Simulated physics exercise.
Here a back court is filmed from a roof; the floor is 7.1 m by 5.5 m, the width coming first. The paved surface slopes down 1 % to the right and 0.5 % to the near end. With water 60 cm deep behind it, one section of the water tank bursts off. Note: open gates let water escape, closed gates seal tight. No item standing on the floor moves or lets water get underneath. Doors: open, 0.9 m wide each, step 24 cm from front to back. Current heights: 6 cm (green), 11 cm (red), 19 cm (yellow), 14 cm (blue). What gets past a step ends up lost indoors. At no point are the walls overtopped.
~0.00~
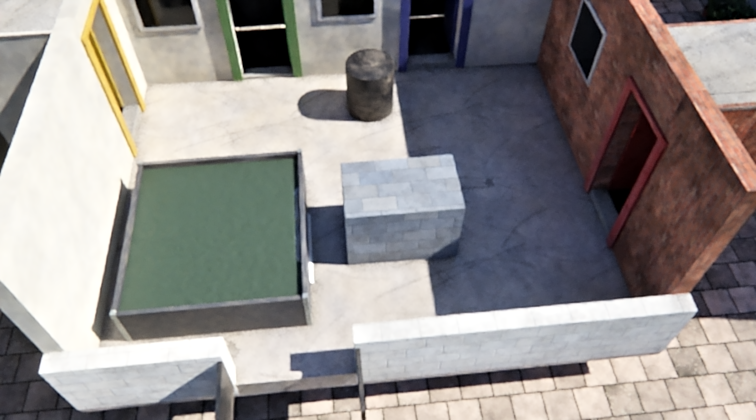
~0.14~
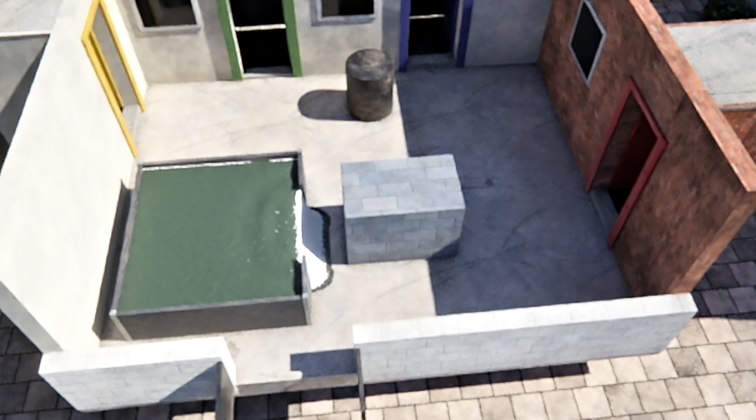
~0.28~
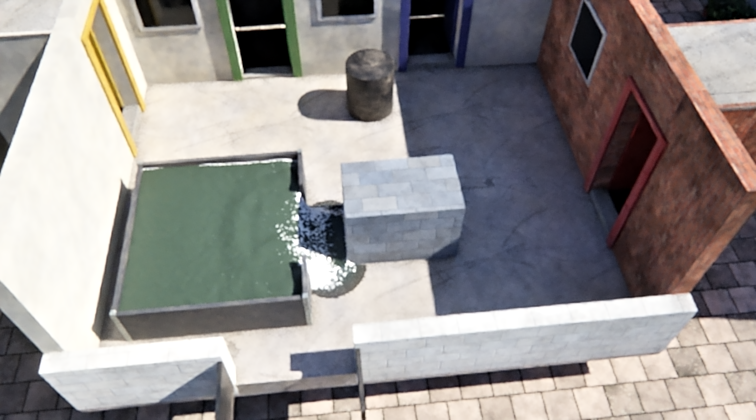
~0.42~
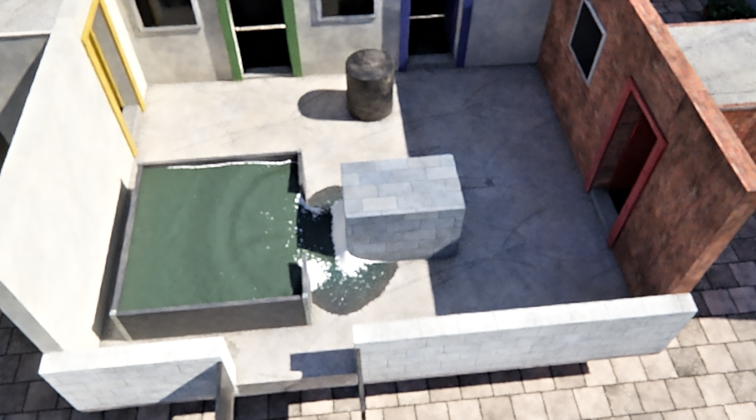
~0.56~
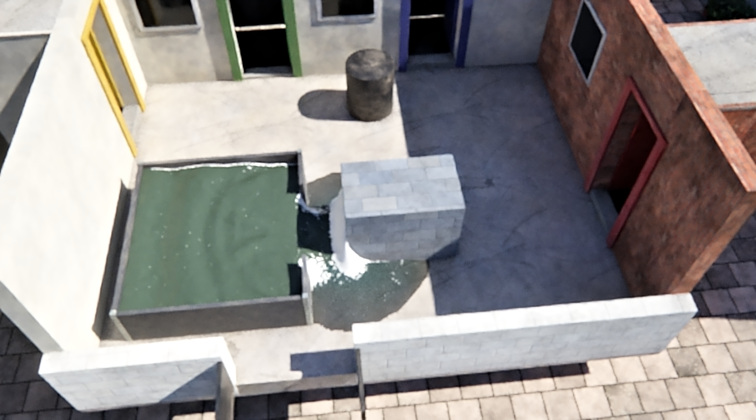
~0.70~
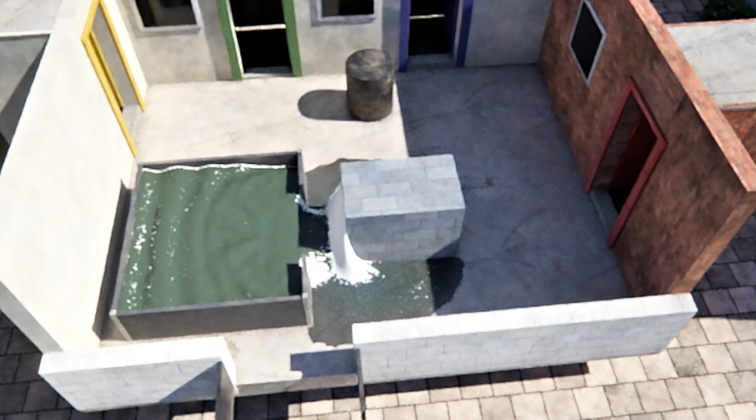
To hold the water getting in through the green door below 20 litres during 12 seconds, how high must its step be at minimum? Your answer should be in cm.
7 cm.
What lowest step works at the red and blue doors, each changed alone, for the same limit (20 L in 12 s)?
Some 8.0 cm for red, some 8.5 cm for blue.
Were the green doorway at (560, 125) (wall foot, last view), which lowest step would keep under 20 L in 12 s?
It needs roughly 11.0 cm.
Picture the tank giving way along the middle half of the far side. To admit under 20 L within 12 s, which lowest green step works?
You'd want it roughly 24 centimetres tall.
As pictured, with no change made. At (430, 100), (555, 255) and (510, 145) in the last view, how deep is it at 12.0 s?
First 9, then 5, then 9 cm.
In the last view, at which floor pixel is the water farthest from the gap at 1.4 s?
Roughly at (566, 311) in the last view.
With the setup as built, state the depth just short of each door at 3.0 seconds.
Lab note, cm: Green 11; red 8; yellow 0; blue 6.
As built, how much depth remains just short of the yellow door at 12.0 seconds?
About 6.0 centimetres deep.
After 1.4 s water covers 30 % of the floor, deepest (50 cm) near (332, 241); it has not reached the green door.
After 3.0 s water covers 60 % of the floor, deepest (32 cm) near (332, 241); 11 cm at the green door, 12 litres in over its 6 cm step.
After 12.0 s water covers 100 % of the floor, deepest (14 cm) near (534, 339); 8 cm at the green door, 33 litres in over its 6 cm step.
At the green door as built, the water arrived by 1.9 s and peaked near 11 cm at 2.8 s.
Run again over the same 12 s with other heights there, 27 litres in over 6.5 cm, 8 litres over 9 cm. The limit of 20 litres is kept from about 7 cm up.
